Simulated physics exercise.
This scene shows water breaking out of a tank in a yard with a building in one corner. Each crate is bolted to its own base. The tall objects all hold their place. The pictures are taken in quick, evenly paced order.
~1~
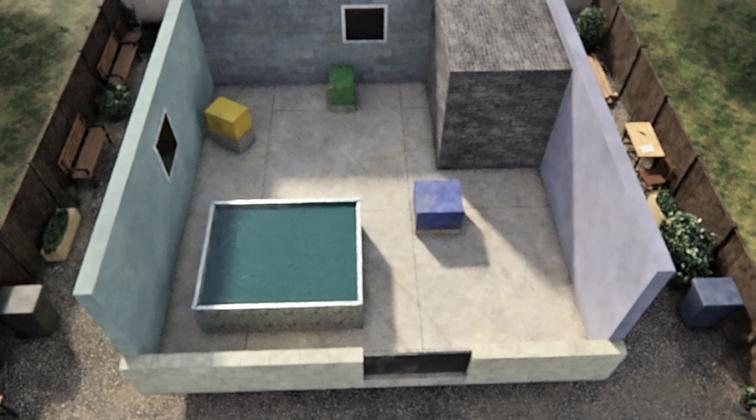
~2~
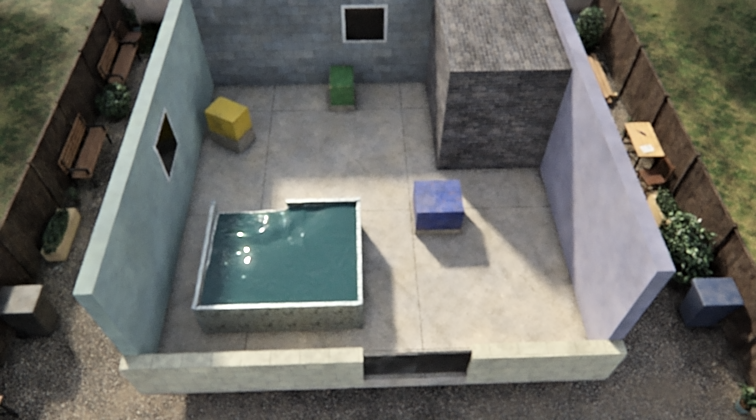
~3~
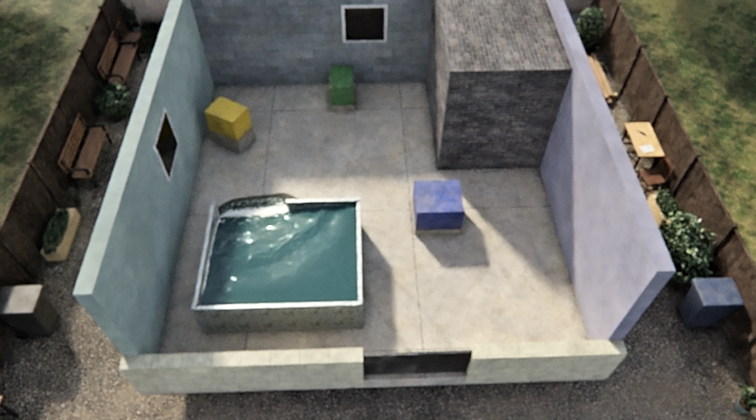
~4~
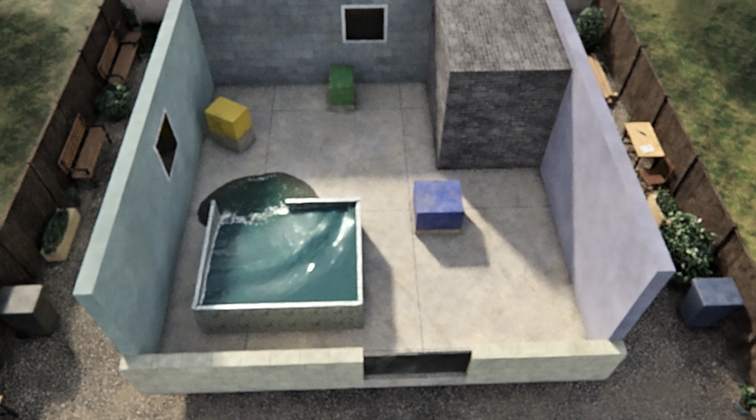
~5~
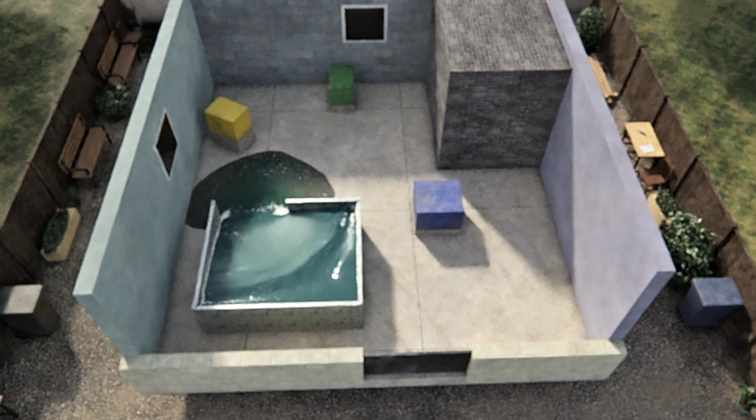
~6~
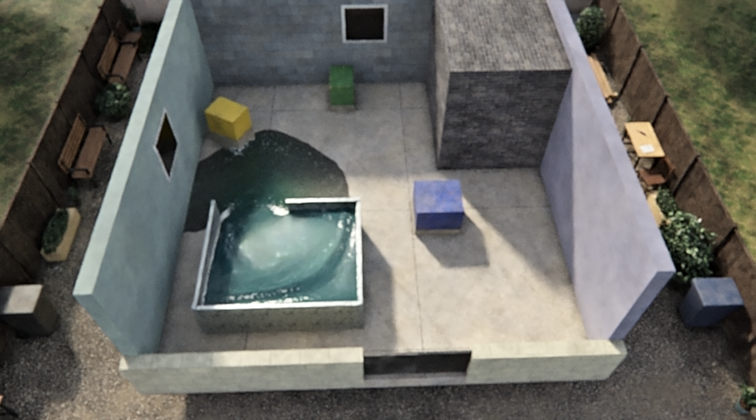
In a walled yard with a dark block building in one corner, a still tank of water broke open on its far side, and water poured out, spreading across the paving toward the yellow block.
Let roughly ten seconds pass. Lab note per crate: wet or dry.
Result - blue crate: Wet; yellow crate: Wet; green crate: Wet.
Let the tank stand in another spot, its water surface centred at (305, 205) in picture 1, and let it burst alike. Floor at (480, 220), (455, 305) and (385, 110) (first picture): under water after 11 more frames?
First unwetted; next unwetted; last drenched.
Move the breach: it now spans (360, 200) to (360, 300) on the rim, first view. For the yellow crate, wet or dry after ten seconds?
Result - yellow crate: Untouched.
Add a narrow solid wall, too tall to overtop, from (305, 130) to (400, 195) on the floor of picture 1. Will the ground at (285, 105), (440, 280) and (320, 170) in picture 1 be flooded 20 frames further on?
First inundated, then unwetted, then inundated.
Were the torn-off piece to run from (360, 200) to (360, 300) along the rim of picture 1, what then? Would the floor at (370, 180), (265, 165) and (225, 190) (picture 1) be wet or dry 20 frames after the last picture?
Soaked, untouched, untouched.
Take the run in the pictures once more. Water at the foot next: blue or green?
The answer is the green crate.
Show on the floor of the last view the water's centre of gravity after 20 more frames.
Centre of mass: Roughly (285, 187).
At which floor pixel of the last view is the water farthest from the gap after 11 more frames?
I'd say near (402, 87).
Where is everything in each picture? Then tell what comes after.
The water tank at (283, 252) is whole and still, in the first picture.
Water pours out on the water tank's far side and has run to a hidden place, in the second picture.
The front is at (291, 199), out from the gap on the water tank's far side, in the third picture.
The front is at (279, 175), out from the gap on the water tank's far side, in the fourth picture.
The front is at (281, 155), out from the gap on the water tank's far side, in the fifth picture.
The front is at (261, 134), out from the gap on the water tank's far side, in the sixth picture.
A moment on, water covers 30 % of the floor; the blue crate not reached, the yellow crate water round its plinth, the green crate water round its plinth.
Next, water covers 35 % of the floor; the blue crate water round its plinth, the yellow crate water round its plinth, the green crate water round its plinth.
Then, water covers 45 % of the floor; the blue crate water round its plinth, the yellow crate water round its plinth, the green crate water round its plinth.
Later, water covers 65 % of the floor; the blue crate water round its plinth, the yellow crate water round its plinth, the green crate water round its plinth.
In the end, water covers 95 % of the floor; the blue crate was topped, the yellow crate was topped, the green crate was topped.
